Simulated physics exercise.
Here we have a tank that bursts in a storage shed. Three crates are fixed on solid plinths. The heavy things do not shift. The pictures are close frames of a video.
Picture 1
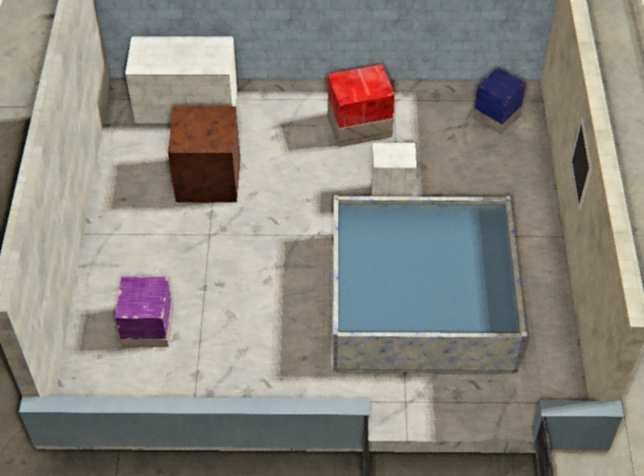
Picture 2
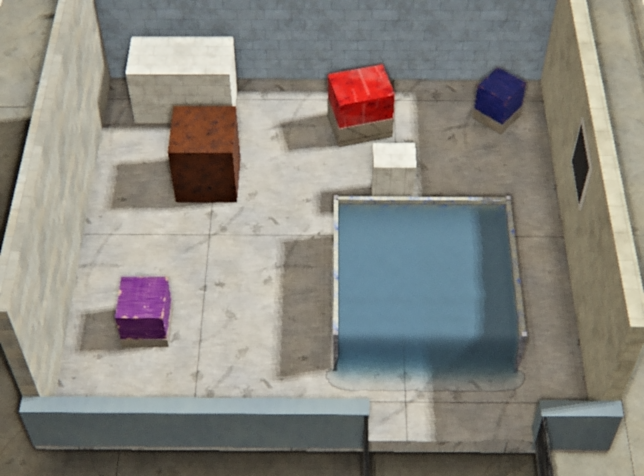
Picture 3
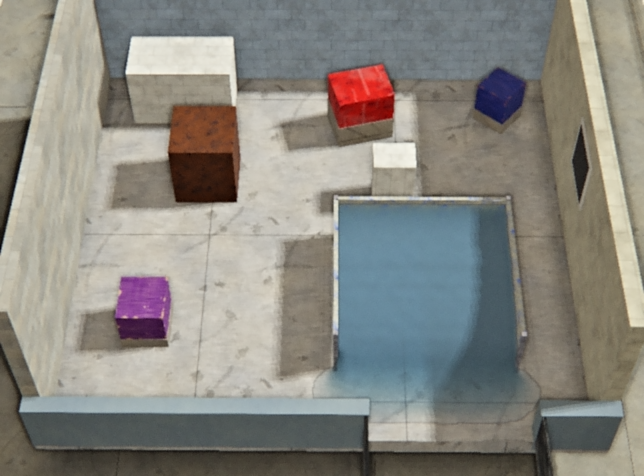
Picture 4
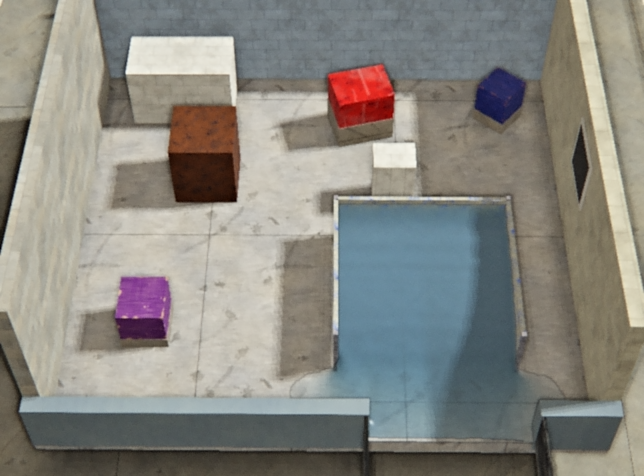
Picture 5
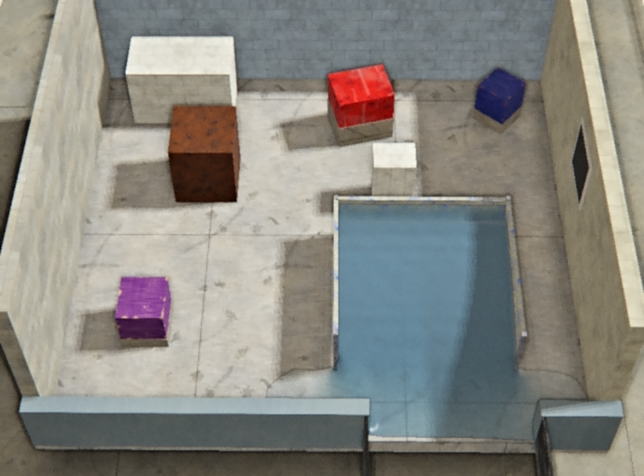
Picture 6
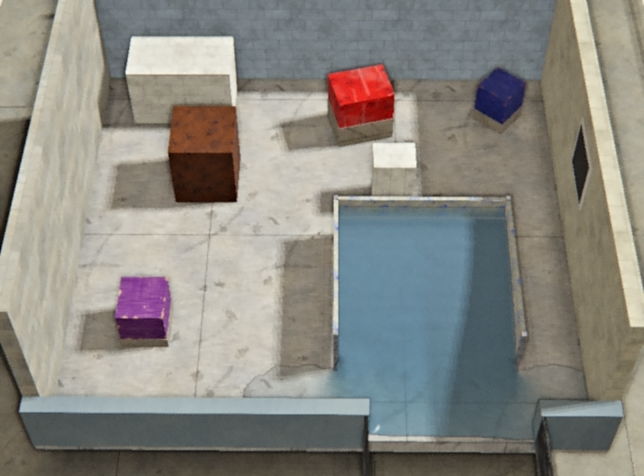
The front side of a square water tank gave way, and blue water poured out across the floor, spreading into the gap in the low front wall while the colored boxes stayed still.
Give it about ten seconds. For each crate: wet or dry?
In the end: The purple crate stays dry; the blue crate stays dry; the red crate stays dry.
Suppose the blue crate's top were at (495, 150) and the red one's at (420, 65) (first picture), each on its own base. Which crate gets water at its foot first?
First comes the purple-painted one.
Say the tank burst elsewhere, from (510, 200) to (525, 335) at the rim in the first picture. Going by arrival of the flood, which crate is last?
Last comes the crate marked purple.
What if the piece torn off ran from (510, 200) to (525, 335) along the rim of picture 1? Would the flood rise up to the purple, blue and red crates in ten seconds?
My reading: Purple crate keeps dry, blue crate is soaked, red crate keeps dry.
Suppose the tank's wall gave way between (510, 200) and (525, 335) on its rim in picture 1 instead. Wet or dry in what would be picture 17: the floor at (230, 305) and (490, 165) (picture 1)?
In turn: Clear, under water.
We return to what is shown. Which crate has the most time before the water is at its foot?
The red-painted one.
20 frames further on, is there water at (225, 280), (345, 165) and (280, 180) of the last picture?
In turn: Flooded, free of water, dry.
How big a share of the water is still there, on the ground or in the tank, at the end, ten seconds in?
About 28 per cent.
A moment on, water covers 20 % of the floor; the purple crate water round its plinth, the blue crate not reached, the red crate not reached.
Next, water covers 30 % of the floor; the purple crate water round its plinth, the blue crate not reached, the red crate not reached.
Then, water covers 45 % of the floor; the purple crate water round its plinth, the blue crate not reached, the red crate not reached.
Later, water covers 65 % of the floor; the purple crate water round its plinth, the blue crate water round its plinth, the red crate not reached.
In the end, water covers 95 % of the floor; the purple crate stayed above the water, the blue crate stayed above the water, the red crate stayed above the water.
